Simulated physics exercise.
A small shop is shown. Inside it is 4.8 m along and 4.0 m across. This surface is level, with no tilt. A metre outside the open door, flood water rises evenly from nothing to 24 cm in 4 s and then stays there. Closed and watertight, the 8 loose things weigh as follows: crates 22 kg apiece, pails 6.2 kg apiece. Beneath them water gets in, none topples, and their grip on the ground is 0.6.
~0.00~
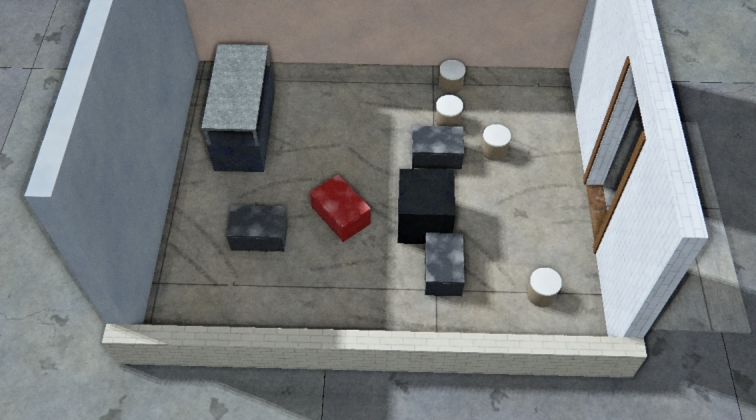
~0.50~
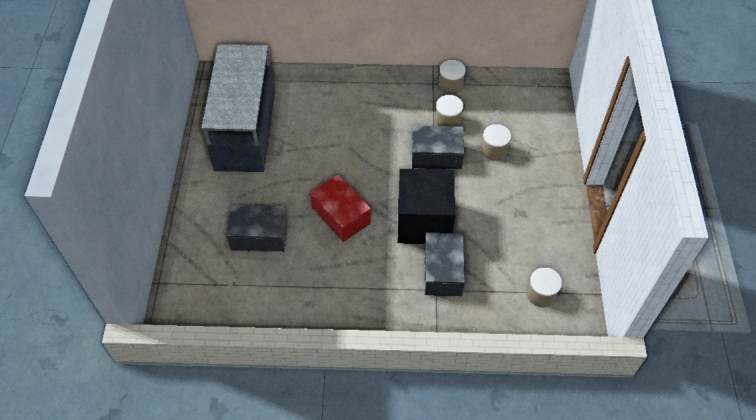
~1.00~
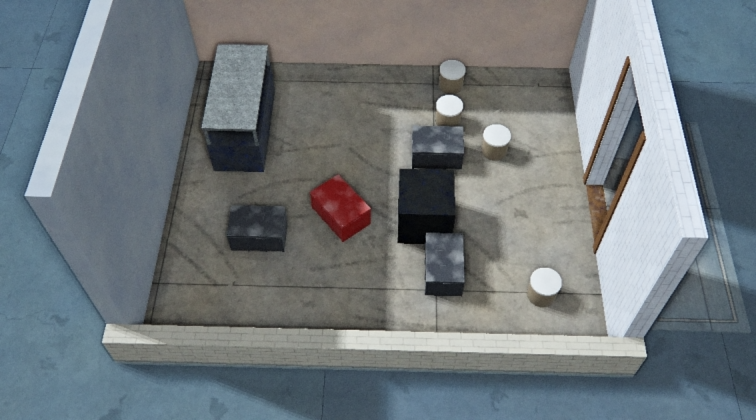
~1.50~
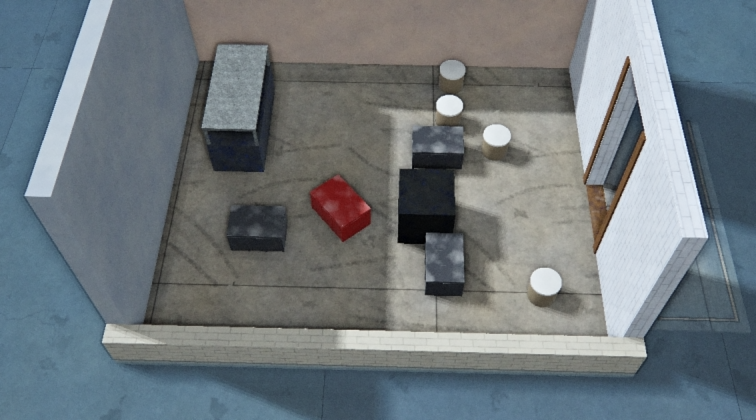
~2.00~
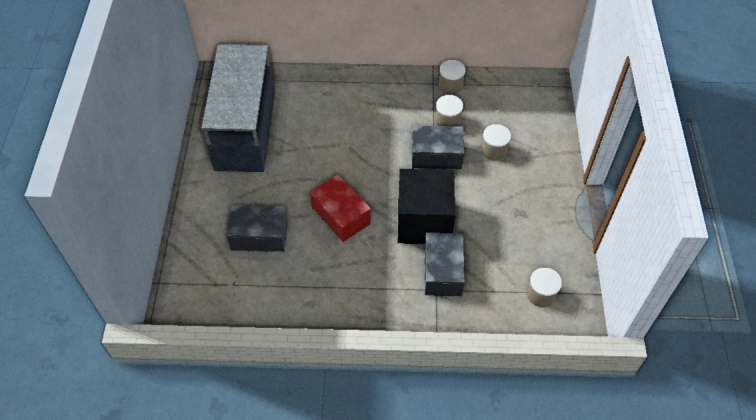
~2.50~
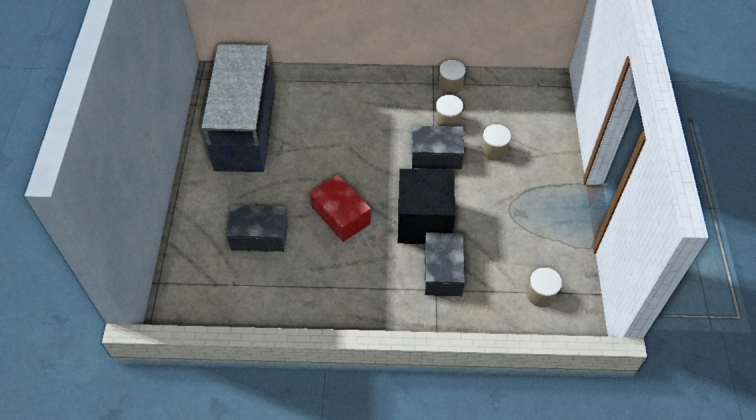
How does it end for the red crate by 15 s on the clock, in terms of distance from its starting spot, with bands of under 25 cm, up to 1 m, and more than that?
Looks like it will stay roughly where it was.
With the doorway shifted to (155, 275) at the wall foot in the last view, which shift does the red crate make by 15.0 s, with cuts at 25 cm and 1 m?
Result for the red crate: Negligible displacement.
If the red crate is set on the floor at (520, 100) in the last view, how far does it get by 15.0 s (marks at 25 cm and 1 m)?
Well, it sits tight.
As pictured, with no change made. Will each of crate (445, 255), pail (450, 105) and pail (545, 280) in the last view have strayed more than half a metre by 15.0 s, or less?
Going one by one, I get beyond, beyond and below.
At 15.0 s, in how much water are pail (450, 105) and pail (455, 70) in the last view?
About 8 and 7 cm.
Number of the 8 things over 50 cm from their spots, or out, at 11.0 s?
By that time the total stands at 4.
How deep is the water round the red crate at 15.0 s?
7 cm, roughly.
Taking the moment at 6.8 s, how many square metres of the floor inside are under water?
My estimate is roughly 13 m2.
After 3.5 s the red crate is near (340, 200), 0.0 m from its start, aground; 0 afloat.
After 6.8 s the red crate is near (340, 200), 0.0 m from its start, aground; 0 afloat.
After 11.0 s the red crate is near (340, 200), 0.0 m from its start, aground; 1 afloat.
After 15.0 s the red crate is near (340, 200), 0.0 m from its start, aground; 4 afloat.
